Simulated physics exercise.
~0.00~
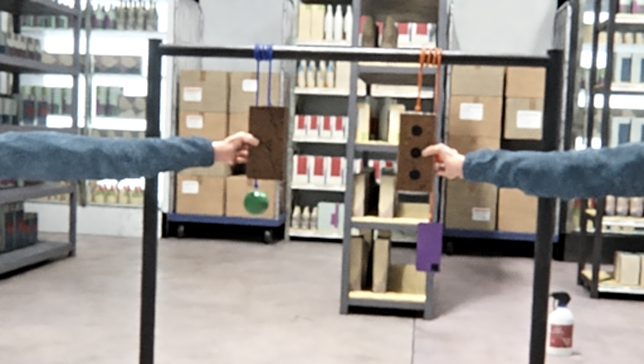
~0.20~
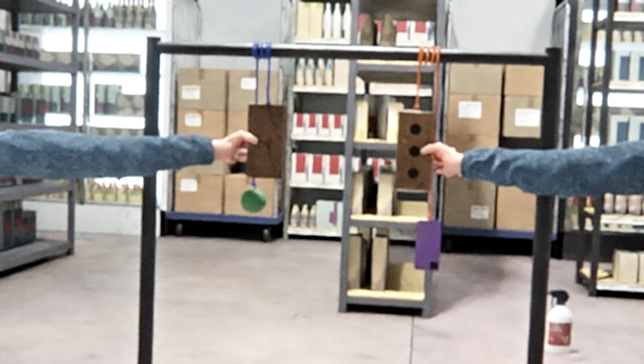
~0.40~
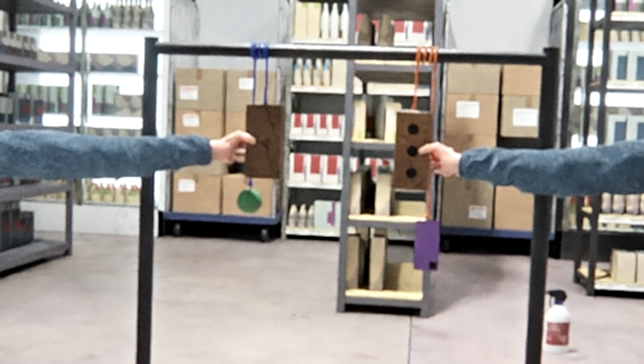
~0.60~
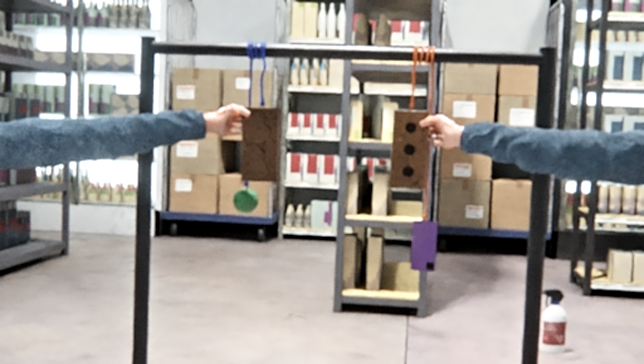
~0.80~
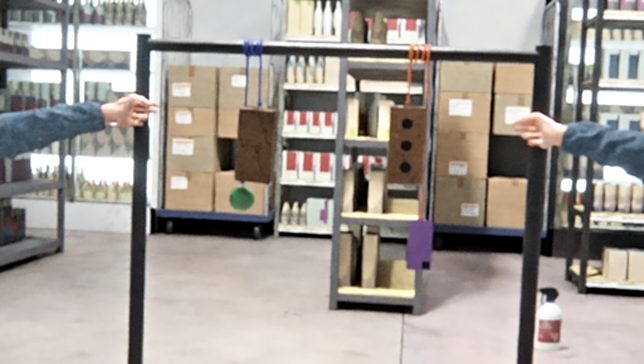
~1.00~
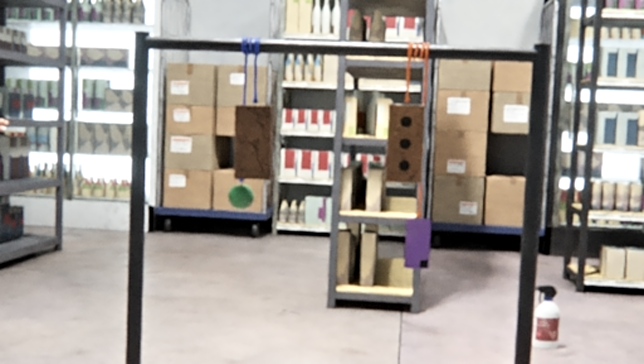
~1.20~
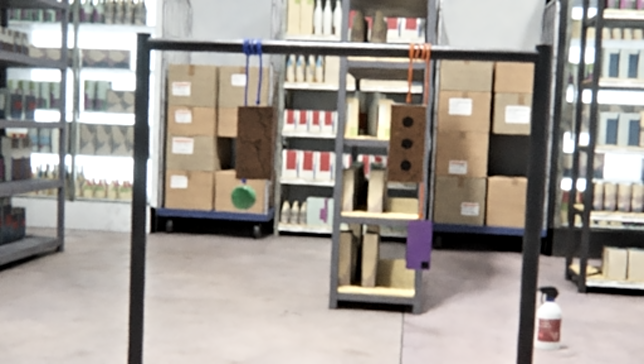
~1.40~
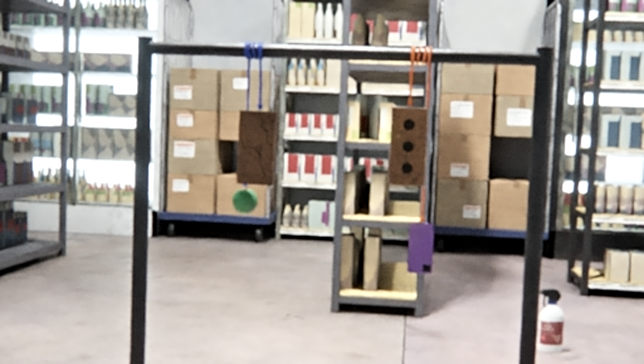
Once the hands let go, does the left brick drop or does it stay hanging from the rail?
The left brick stays hanging from the rail, and the right brick stays up as well.
Two hands let go of two hanging brown bricks and withdraw, and both bricks stay hanging.
